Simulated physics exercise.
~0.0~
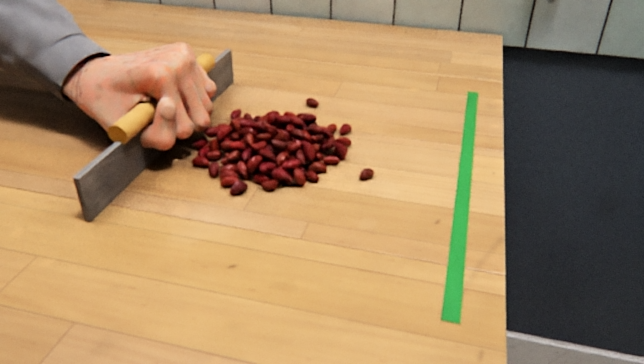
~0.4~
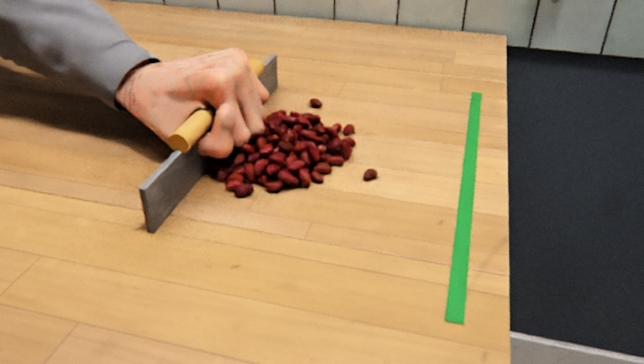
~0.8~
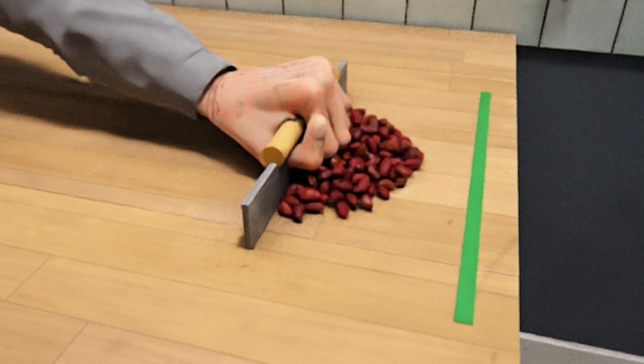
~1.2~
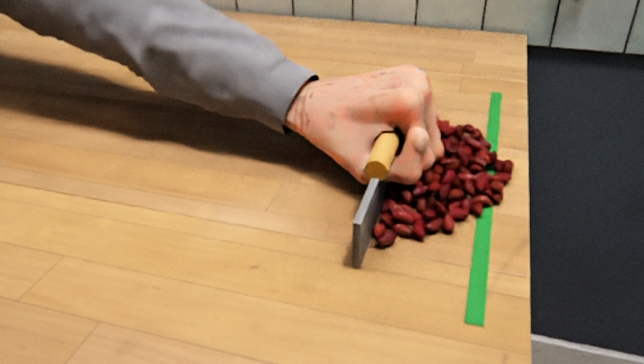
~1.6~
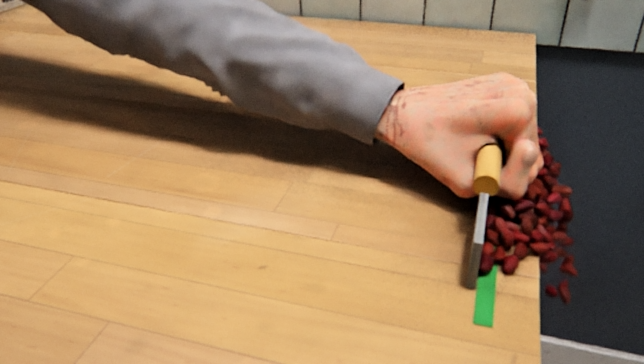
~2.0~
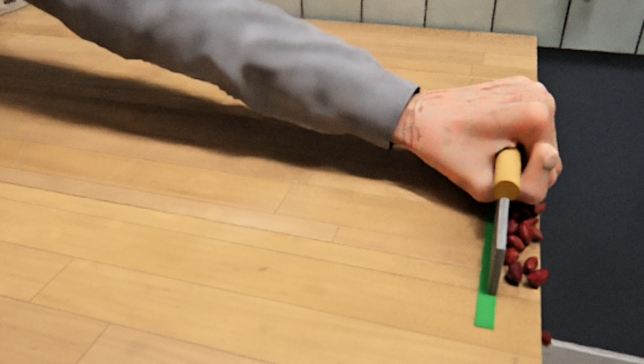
On a wooden tabletop, a hand pushing dark red beans rightward with a scraper past green tape, most spilling over the edge.
